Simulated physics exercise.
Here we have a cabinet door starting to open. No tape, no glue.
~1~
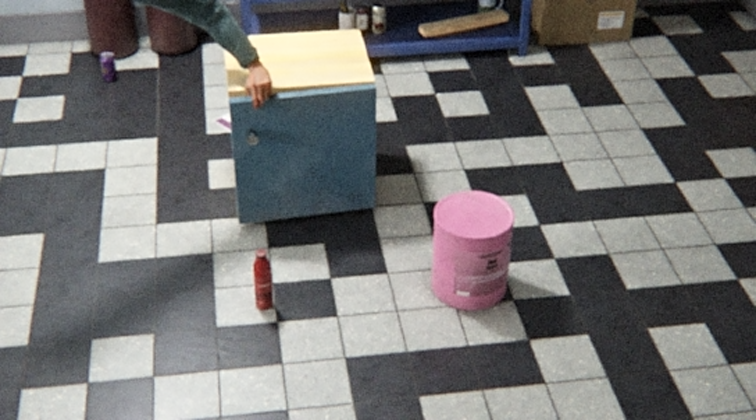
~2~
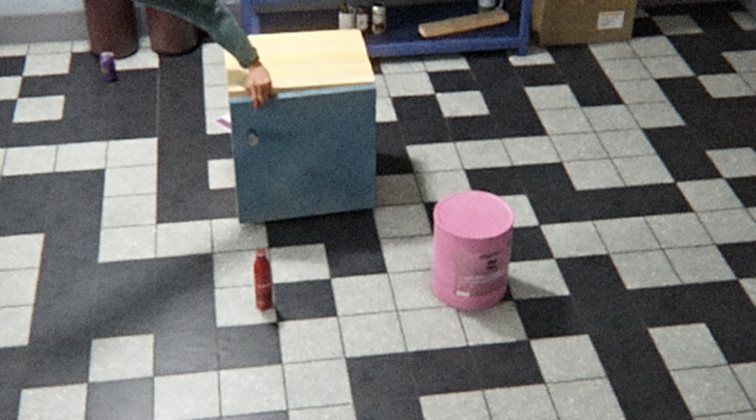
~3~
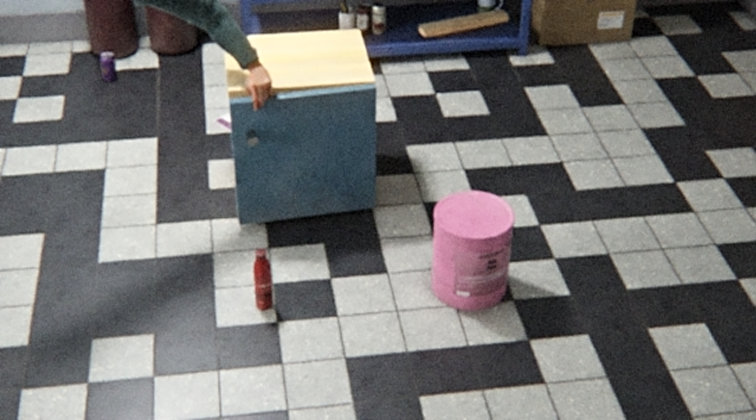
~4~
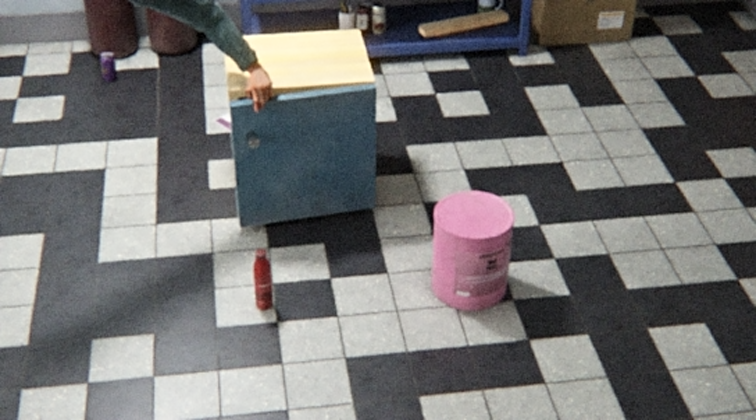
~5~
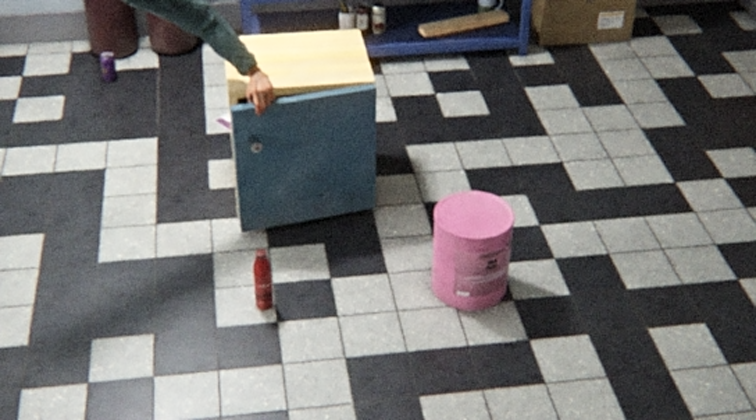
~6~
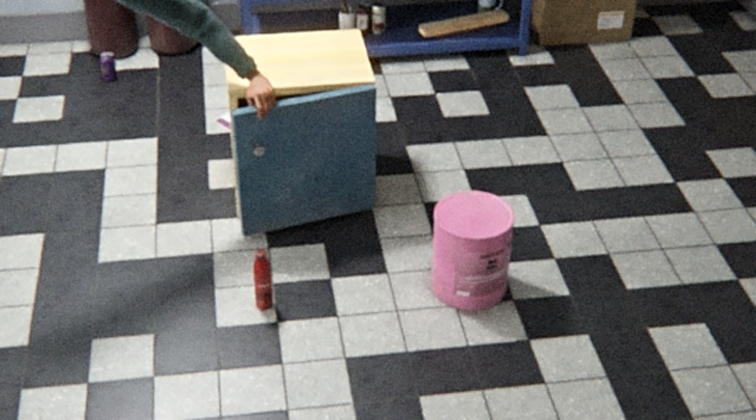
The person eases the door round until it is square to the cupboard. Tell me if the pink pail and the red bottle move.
Outcome: The pink pail stays untouched and the red bottle stays untouched.
Then, 1.06 s on from there, door 52° open; pink pail at rest near (472, 251); red bottle at rest near (263, 279).
In the end, the pink pail remains where it is, near (472, 251); the red bottle remains where it is, near (263, 279).
